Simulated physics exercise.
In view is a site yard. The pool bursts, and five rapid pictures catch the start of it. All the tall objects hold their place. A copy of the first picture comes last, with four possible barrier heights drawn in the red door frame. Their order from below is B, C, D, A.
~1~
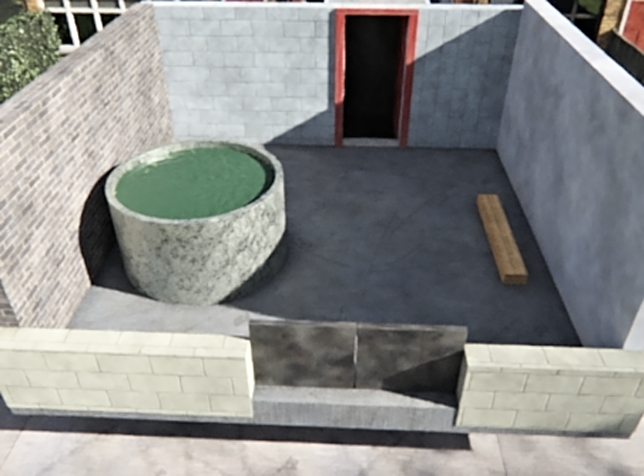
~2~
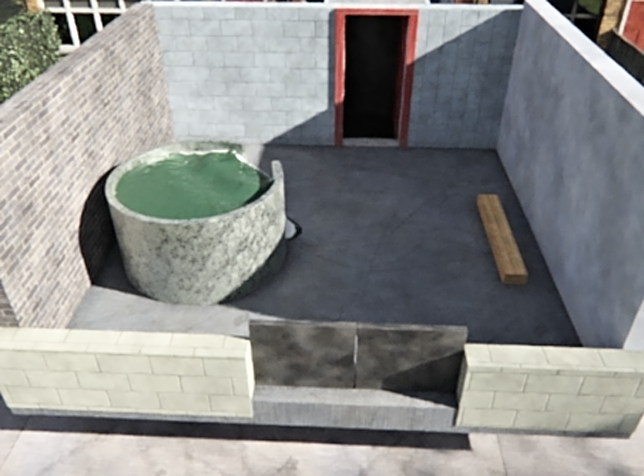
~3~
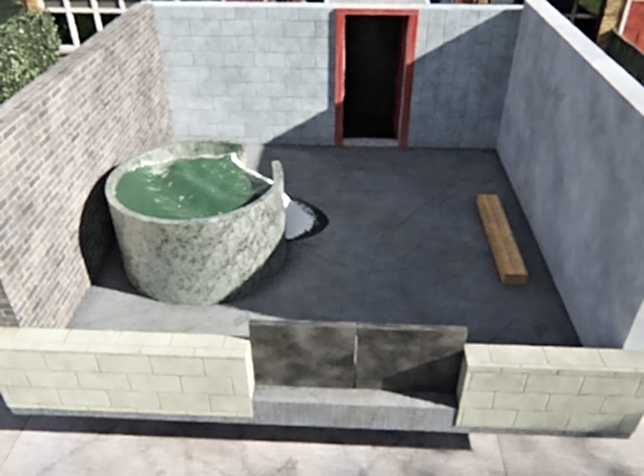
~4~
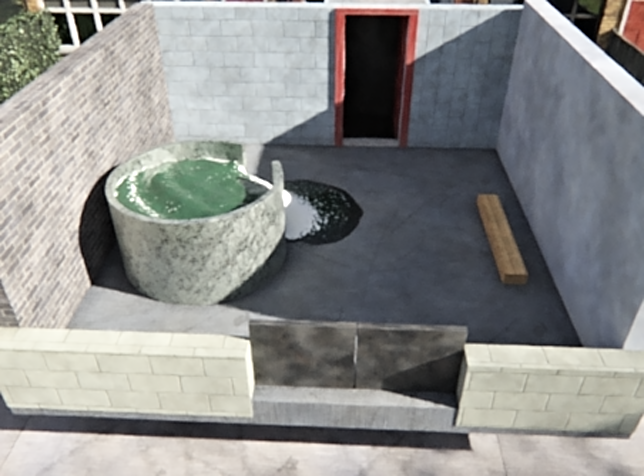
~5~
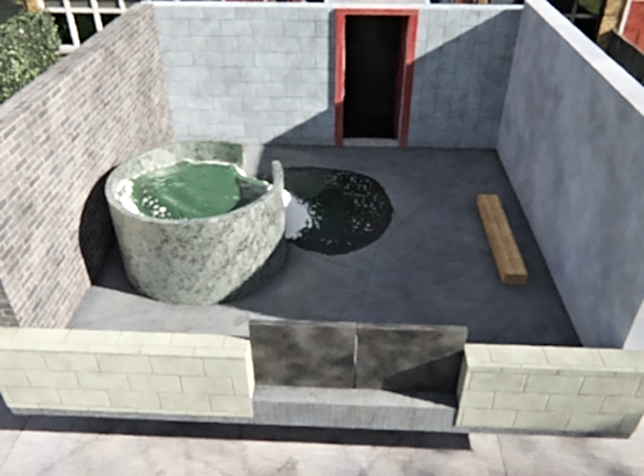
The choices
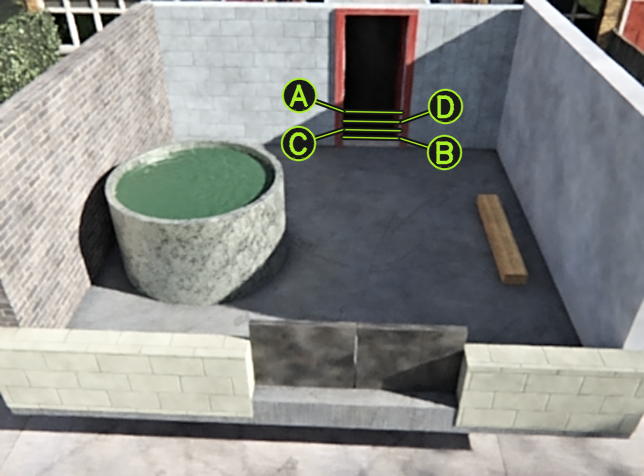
Green water sits still in a round stone pool at the left of a walled yard, then begins pouring through a gap in the rim's right side. A small puddle forms beside the pool and widens into a dark, speckled patch across the floor, while the water inside churns with white flecks and sinks lower.
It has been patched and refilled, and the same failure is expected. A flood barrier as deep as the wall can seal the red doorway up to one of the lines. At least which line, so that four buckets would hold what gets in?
The answer is mark C.
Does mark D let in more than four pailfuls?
No, that is safe.
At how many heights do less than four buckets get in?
Three of them.
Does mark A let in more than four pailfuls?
No, not at all.
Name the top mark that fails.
B.
In lime, A at (372, 112); B at (371, 137); C at (371, 130); D at (372, 121); from the bottom up B, C, D, A.
For mark A, nothing gets over.
For mark B, about 12 bucketfuls get in.
For mark C, a splash gets over, under a bucket.
For mark D, nothing gets over.
